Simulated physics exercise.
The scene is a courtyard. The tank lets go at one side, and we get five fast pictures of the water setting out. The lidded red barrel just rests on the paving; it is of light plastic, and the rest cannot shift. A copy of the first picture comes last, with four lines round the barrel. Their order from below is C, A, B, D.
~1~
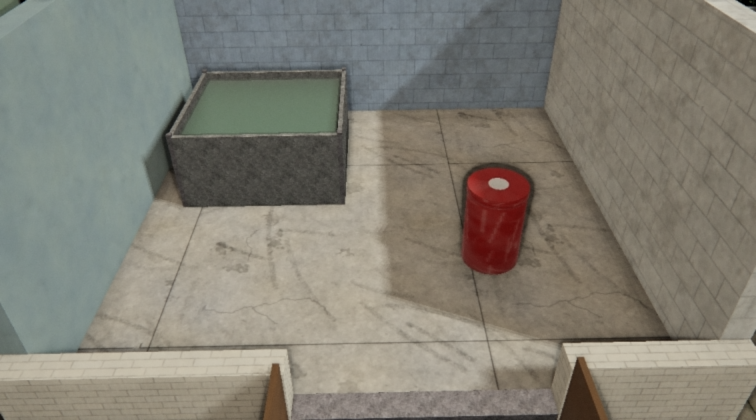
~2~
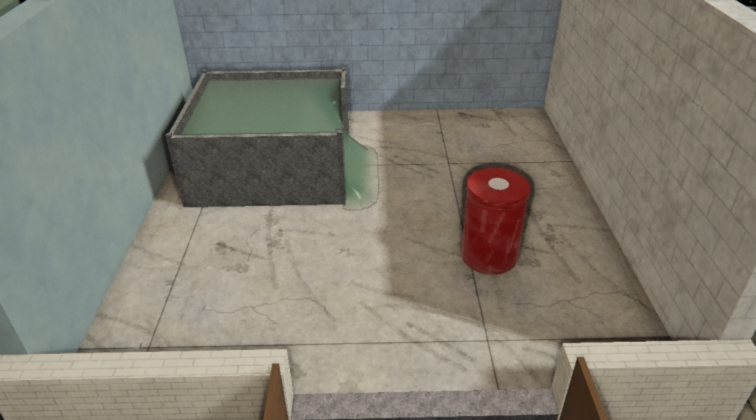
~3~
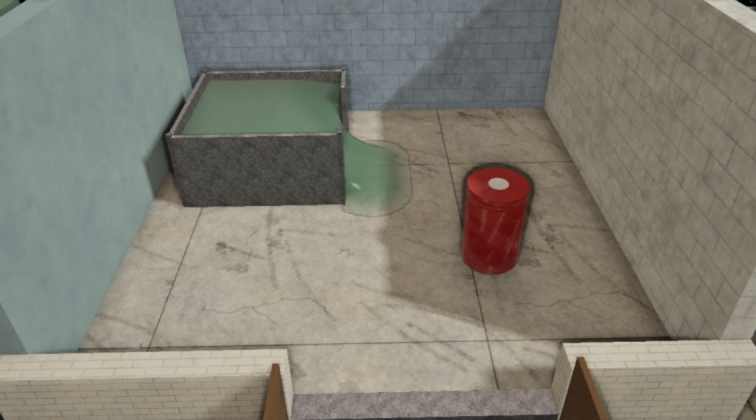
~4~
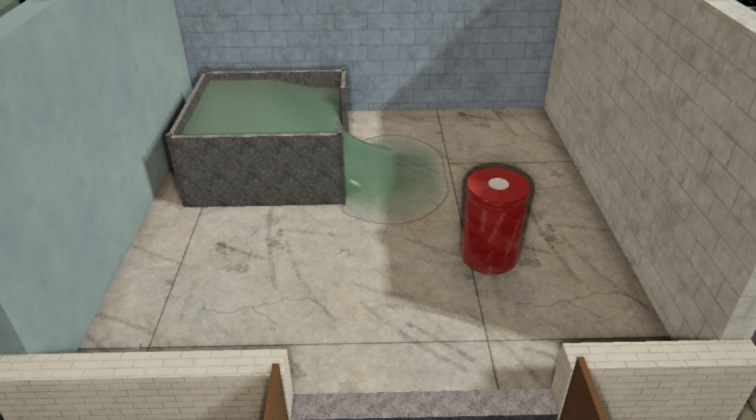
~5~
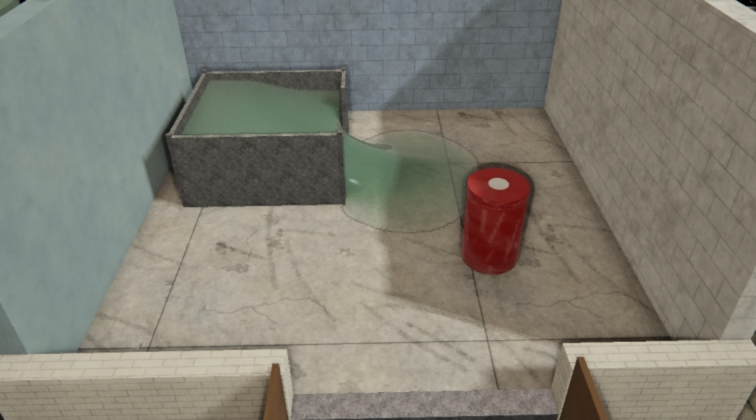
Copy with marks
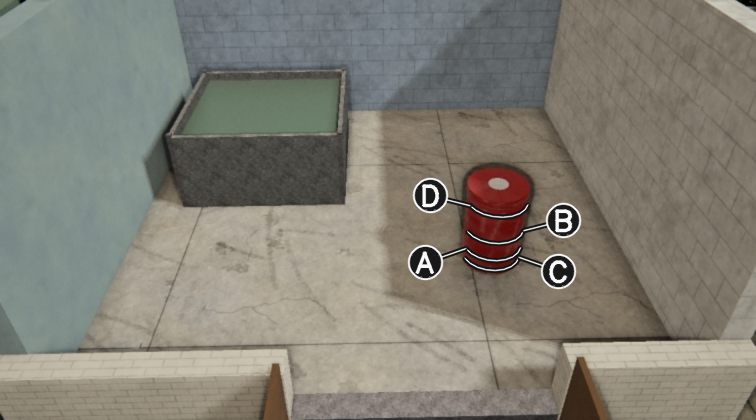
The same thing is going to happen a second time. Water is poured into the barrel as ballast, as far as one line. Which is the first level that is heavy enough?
I would pick mark B.
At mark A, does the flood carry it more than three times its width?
No.
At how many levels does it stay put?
Two of the four.
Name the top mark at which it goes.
A it is.
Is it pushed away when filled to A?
Yes.
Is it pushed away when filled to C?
Yes, it does.
On the marked copy, A at (496, 260); B at (499, 243); C at (495, 270); D at (502, 217); from the bottom up C, A, B, D.
With A, it is pushed about its own width away.
With B, it does not move.
With C, it is pushed about 4 times its own width away.
With D, it does not move.
